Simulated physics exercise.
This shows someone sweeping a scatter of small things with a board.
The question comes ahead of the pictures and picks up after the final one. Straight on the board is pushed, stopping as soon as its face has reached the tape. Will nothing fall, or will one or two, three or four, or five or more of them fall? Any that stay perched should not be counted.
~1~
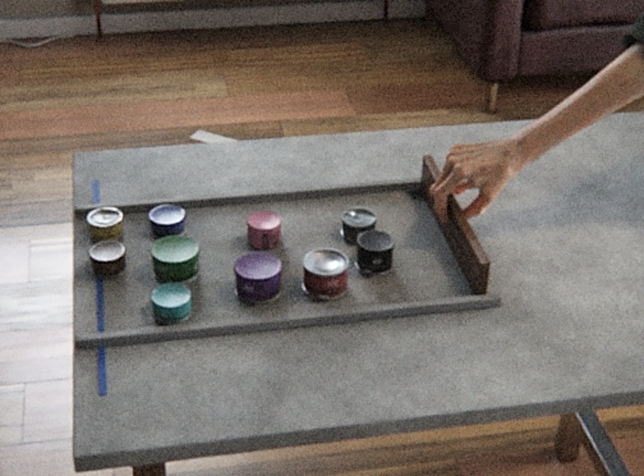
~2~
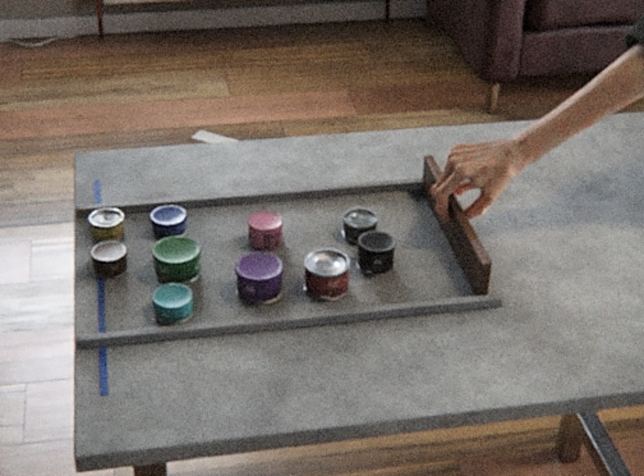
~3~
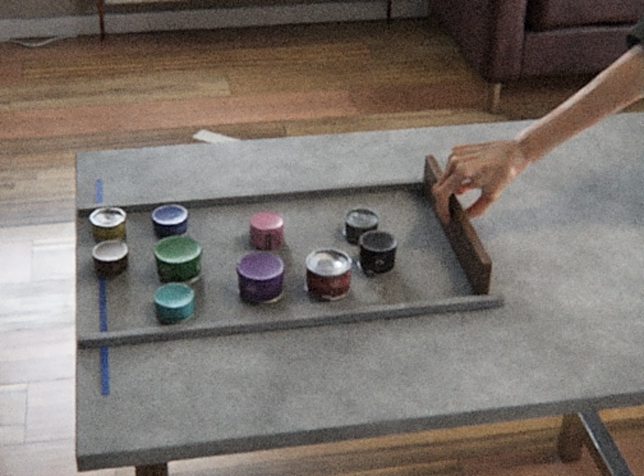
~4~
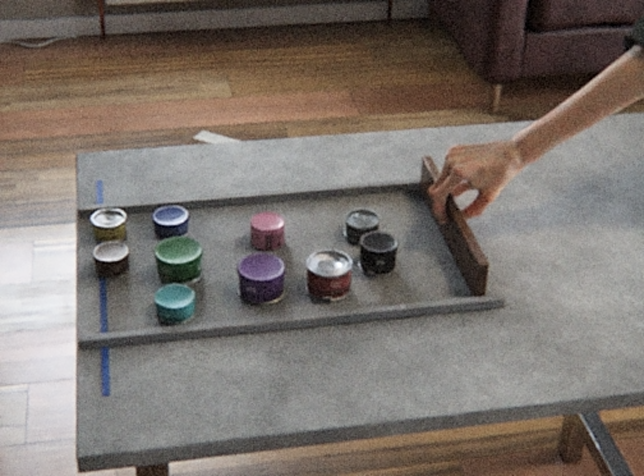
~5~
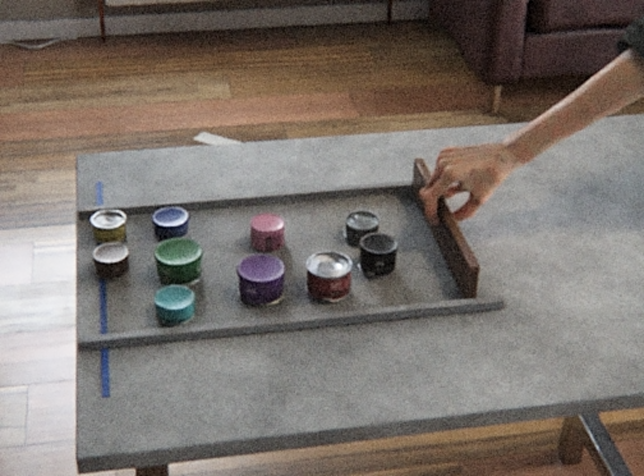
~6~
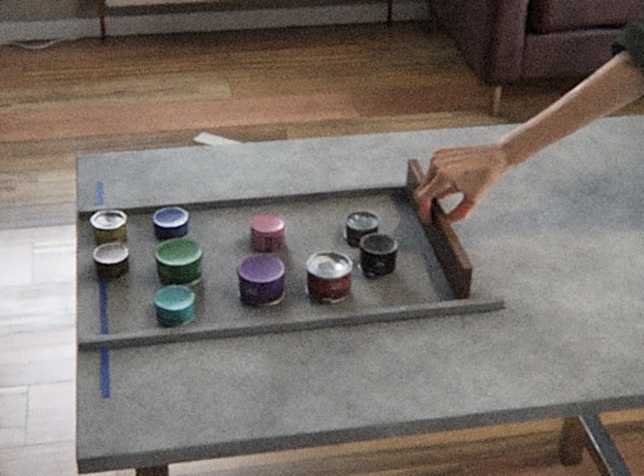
Five or more fall.
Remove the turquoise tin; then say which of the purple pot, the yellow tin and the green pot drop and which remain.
So: The purple pot goes down, the yellow tin goes down, the green pot goes down.
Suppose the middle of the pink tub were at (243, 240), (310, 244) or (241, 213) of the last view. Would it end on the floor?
Results in order - down; still up; still up.
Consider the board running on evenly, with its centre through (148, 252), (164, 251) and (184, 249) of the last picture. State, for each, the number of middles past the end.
The counts are 1, 1 and 0, in that order.
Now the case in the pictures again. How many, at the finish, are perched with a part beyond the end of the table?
Counting them gives 4.
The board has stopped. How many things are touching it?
4.
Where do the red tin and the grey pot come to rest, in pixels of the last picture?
The red tin stops around (79, 308); the grey pot around (84, 252).
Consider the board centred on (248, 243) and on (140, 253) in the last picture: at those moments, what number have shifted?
Up to then 7, and up to the other point 10.
Soon after, none off yet; yellow tin at rest near (110, 228); brown tin at rest near (112, 262); turquoise tin at rest near (175, 306).
Then, none off yet; yellow tin at rest near (110, 228); brown tin at rest near (112, 262); turquoise tin moved a little near (164, 311).
Further on, none off yet; yellow tin moved about its own width near (90, 223); brown tin tipped a little near (57, 273); turquoise tin moved well along near (96, 322).
At rest, the number that fall off is five or more; fallen, pink tub, purple pot, green pot, turquoise tin, brown tin and yellow tin.
